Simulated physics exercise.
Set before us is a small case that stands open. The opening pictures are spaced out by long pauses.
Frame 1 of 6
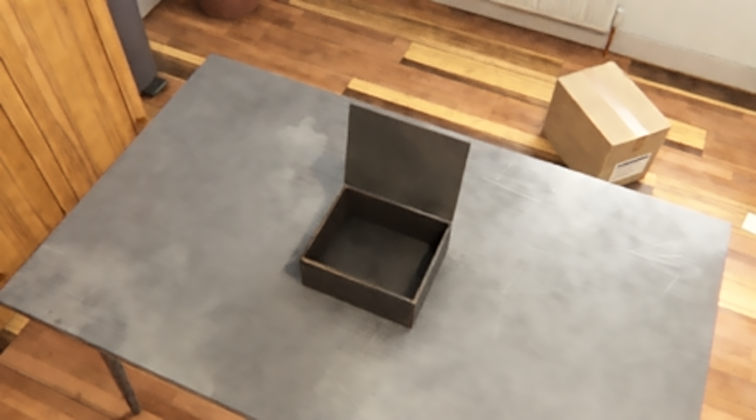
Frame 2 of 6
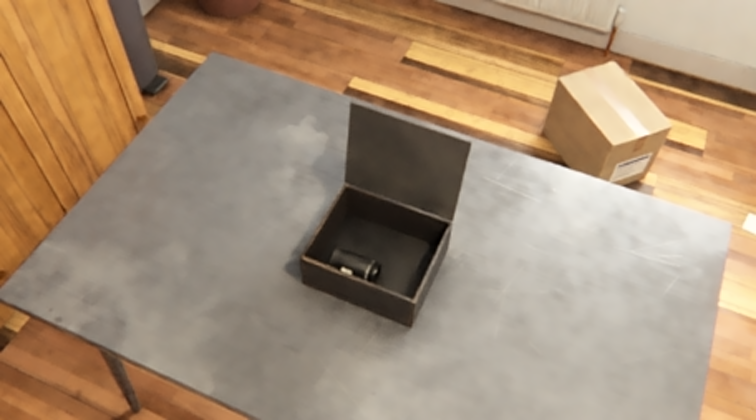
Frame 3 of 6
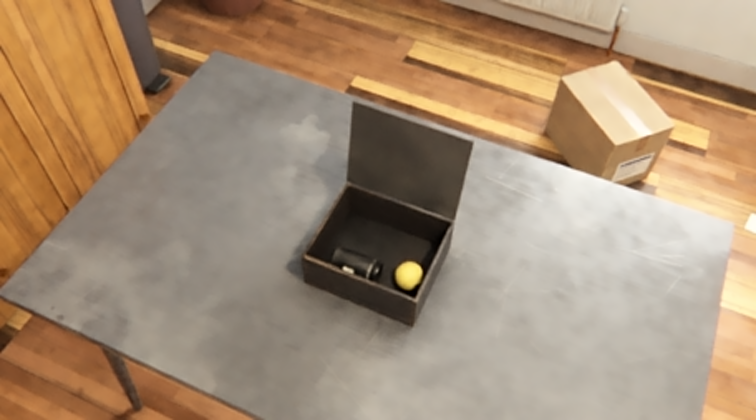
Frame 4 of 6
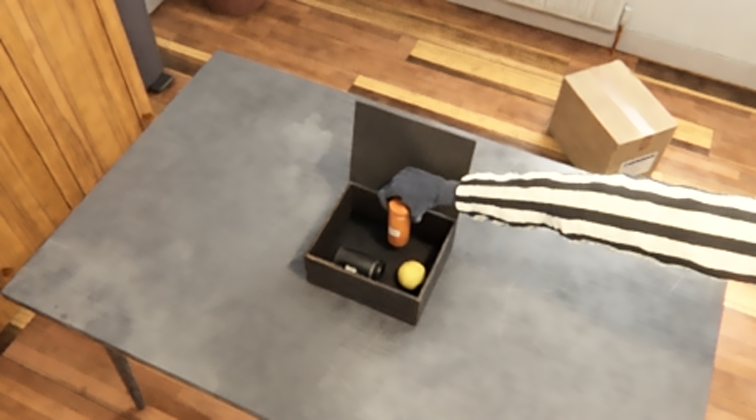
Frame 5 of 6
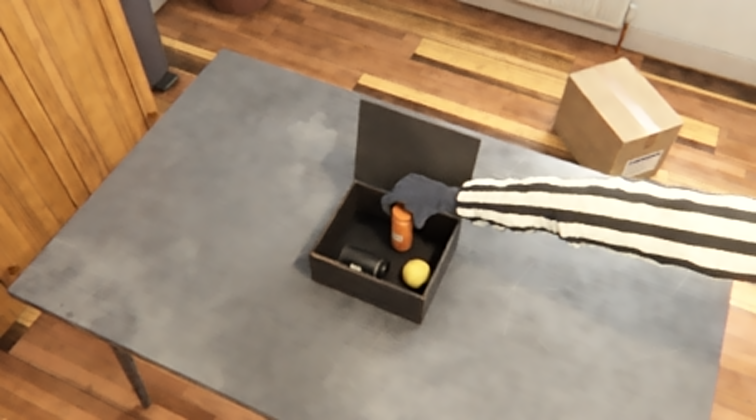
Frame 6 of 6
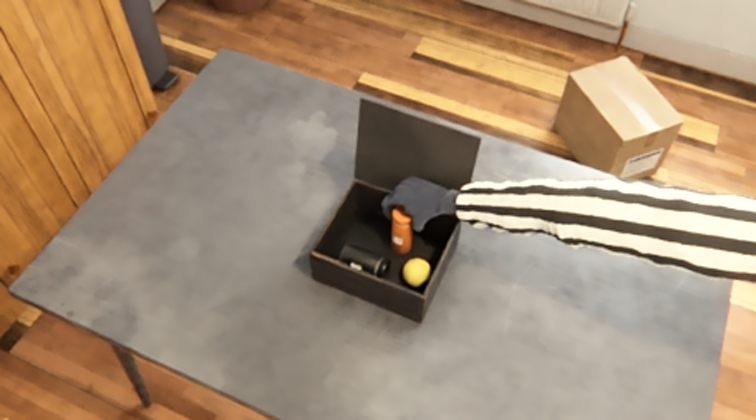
An arm in a black-and-white striped sleeve with a dark glove comes in from the right over a grey table, seen from above in a wood-floored room. An open dark case sits mid-table, a cardboard box on the floor behind at right. A black cylinder appears inside, then a yellow ball to its right, and the hand lowers an orange container behind them, still gripping it, as the view shifts slightly.
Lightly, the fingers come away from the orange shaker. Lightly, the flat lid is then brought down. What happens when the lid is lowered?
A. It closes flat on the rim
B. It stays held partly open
B, it stays held partly open.
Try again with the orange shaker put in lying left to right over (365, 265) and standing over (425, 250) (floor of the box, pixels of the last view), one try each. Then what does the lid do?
On the first go the lid settles shut, and on the second go it remains open a bit.
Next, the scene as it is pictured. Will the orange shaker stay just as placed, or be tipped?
In the end, it keeps its orientation.
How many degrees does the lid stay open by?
I'd say roughly 30 degrees above the rim.
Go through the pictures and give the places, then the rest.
In the first frame, the last thing is not in view yet.
In the second frame, the last thing is not in view yet; black shaker (356, 266).
In the third frame, the last thing is not in view yet; black shaker (357, 265).
In the fourth frame, coming down; orange shaker (400, 222); black shaker (360, 265).
In the fifth frame, coming down; orange shaker (402, 227); black shaker (365, 263).
In the sixth frame, put in, still held; orange shaker (402, 230); black shaker (365, 262).
Then, 1.20 s on from there, lid starting down.
Then, 1.60 s on from there, lid 57° above the rim.
Then, 1.80 s on from there, lid 34° above the rim.
In the end, lid 28° above the rim; all 3 unmoved. At the end, from the last picture's camera, orange shaker near (401, 233).
